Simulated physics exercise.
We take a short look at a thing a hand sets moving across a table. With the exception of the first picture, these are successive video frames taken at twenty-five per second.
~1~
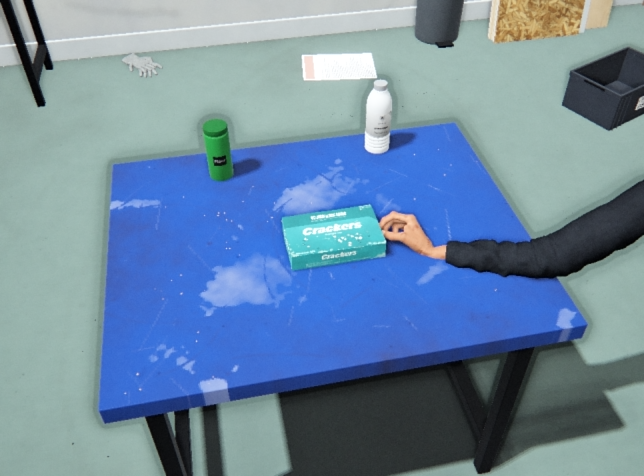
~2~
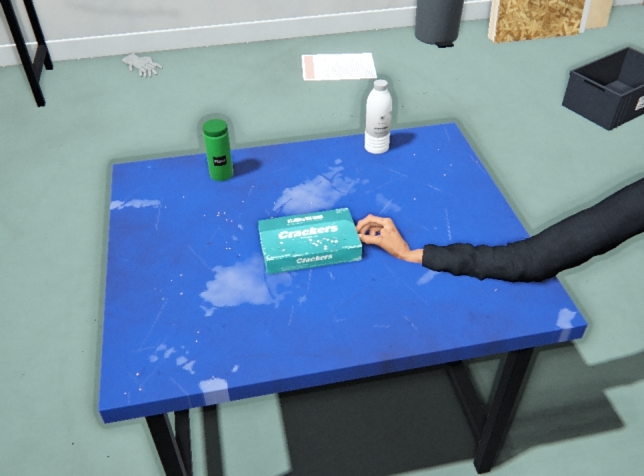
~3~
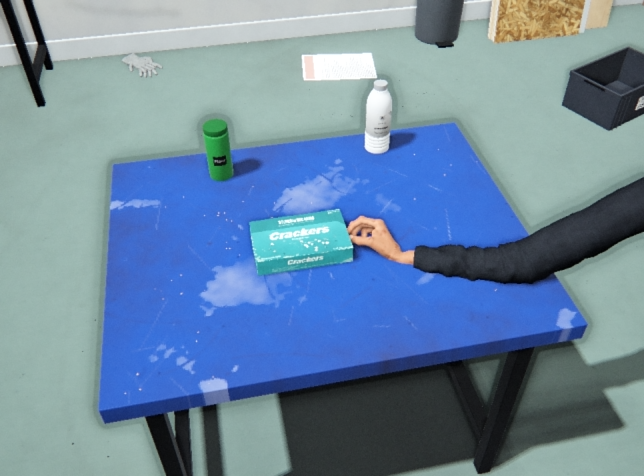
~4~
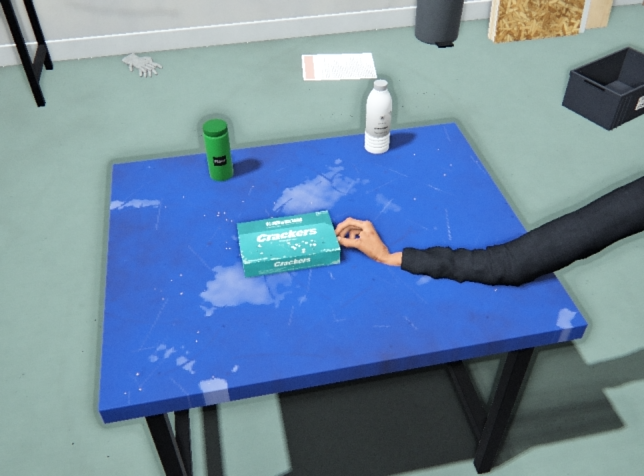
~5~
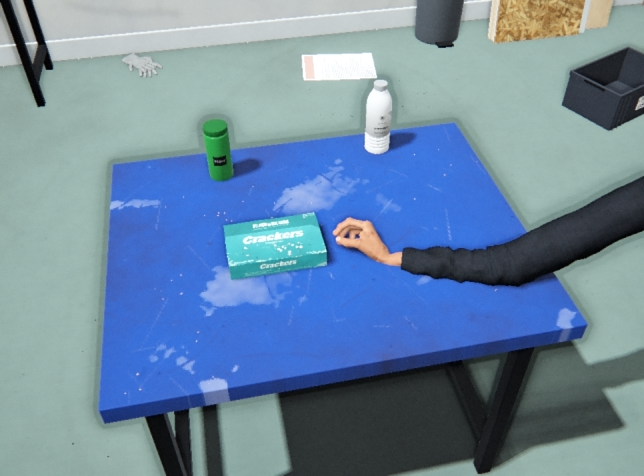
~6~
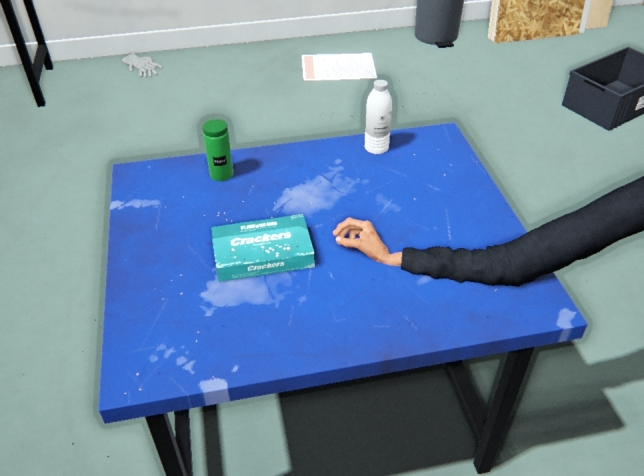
A turquoise box of crackers slides left across a scuffed blue table, pushed by a hand in a dark sleeve reaching in from the right. The hand then halts, and the box moves a little farther left on its own, opening a gap, while the green container and white bottle behind stay still.
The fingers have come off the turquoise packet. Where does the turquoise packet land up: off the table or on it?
Doesn't come down.
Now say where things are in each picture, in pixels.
The first frame shows under the hand; turquoise packet (333, 236).
The second frame shows under the hand; turquoise packet (309, 240).
The third frame shows under the hand; turquoise packet (300, 241).
The fourth frame shows turquoise packet (288, 243).
The fifth frame shows turquoise packet (274, 245) displaced a little.
The sixth frame shows turquoise packet (262, 247) displaced a little.
Then, 0.10 s past the last view, turquoise packet displaced a little near (238, 250).
Then, 0.20 s past the last view, turquoise packet displaced about its own width near (224, 252).
Finally, moved from the start, turquoise packet. Final places as the last picture's camera would see them, turquoise packet near (219, 253).
